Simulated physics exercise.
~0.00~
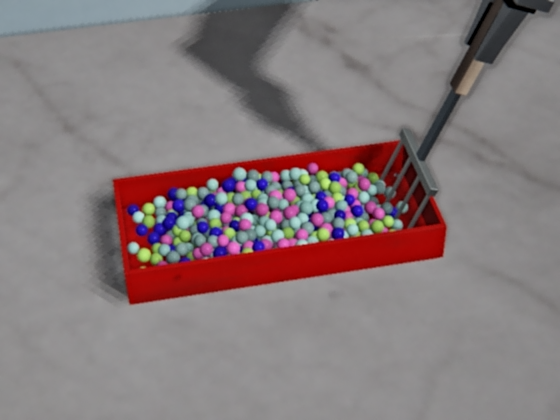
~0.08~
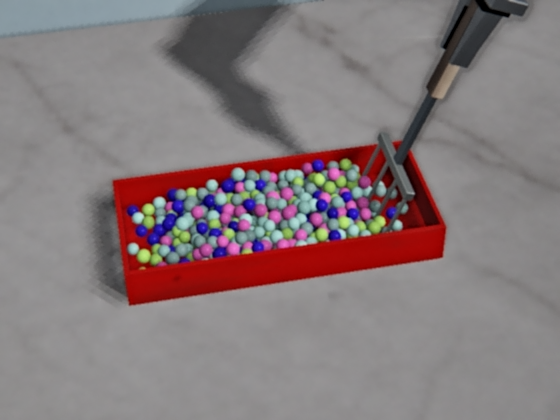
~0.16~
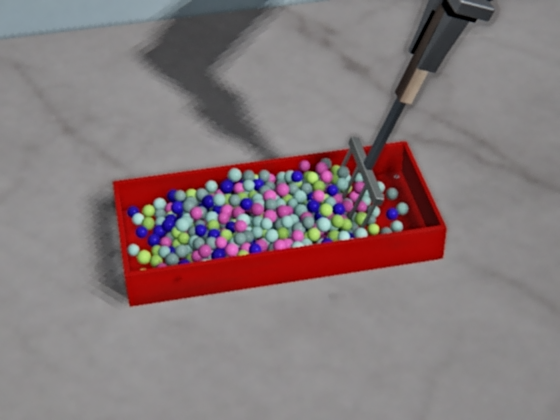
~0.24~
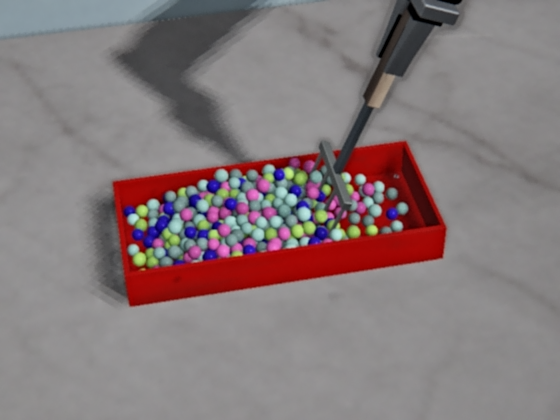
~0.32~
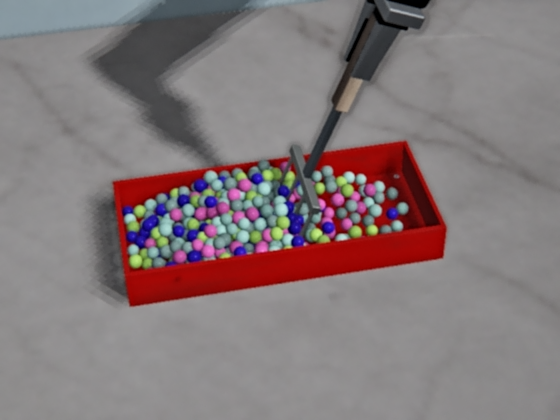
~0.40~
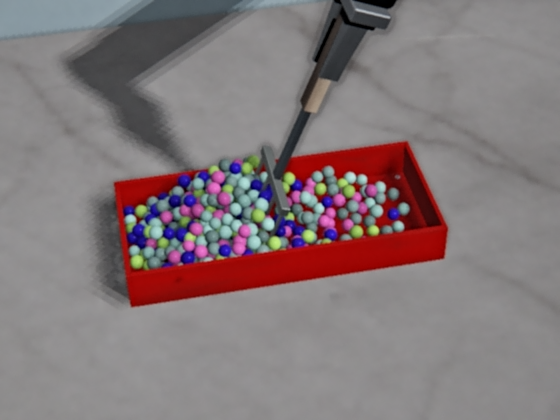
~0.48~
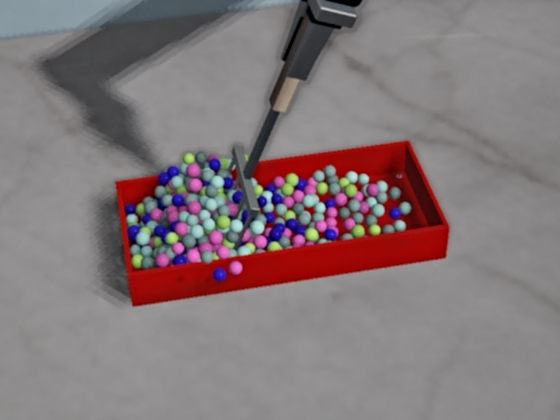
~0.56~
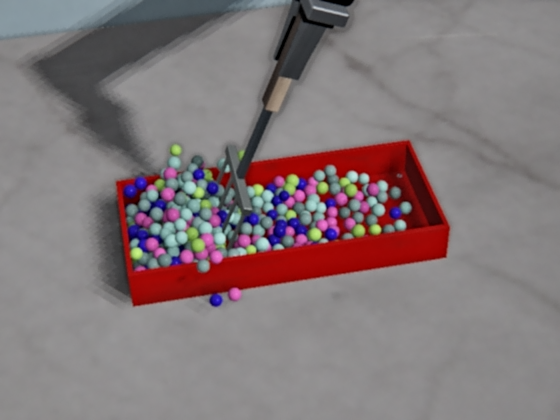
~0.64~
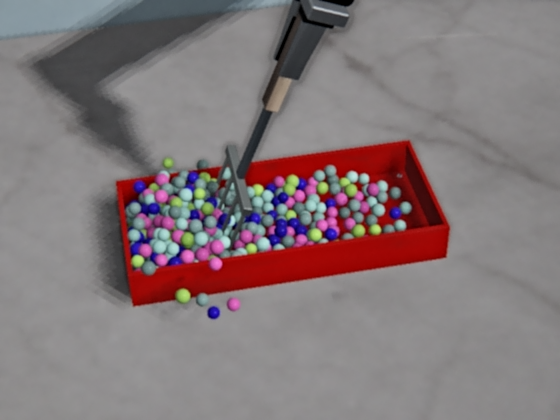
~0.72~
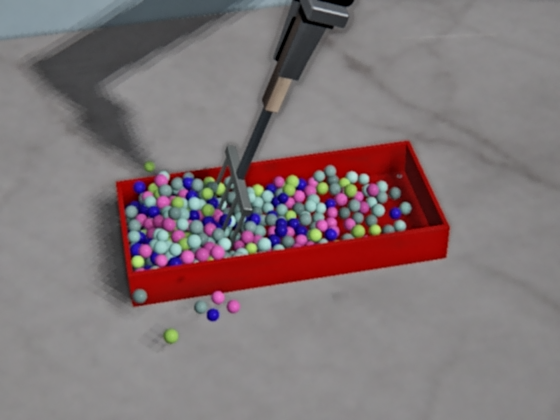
At the start, a robotic arm holds a small rake at the right end of a red trough filled with round sweets in pink, blue, green and grey. The rake sweeps steadily left through the sweets, leaving a thinner layer behind it. Ahead of the tines, they pile into a mound at the left end. As the mound rises above the rim, a blue and a pink sweet spill over the near side. The rake then stops, and several more tumble out. By the end, a few sweets lie outside, while nearly all remain in the trough.
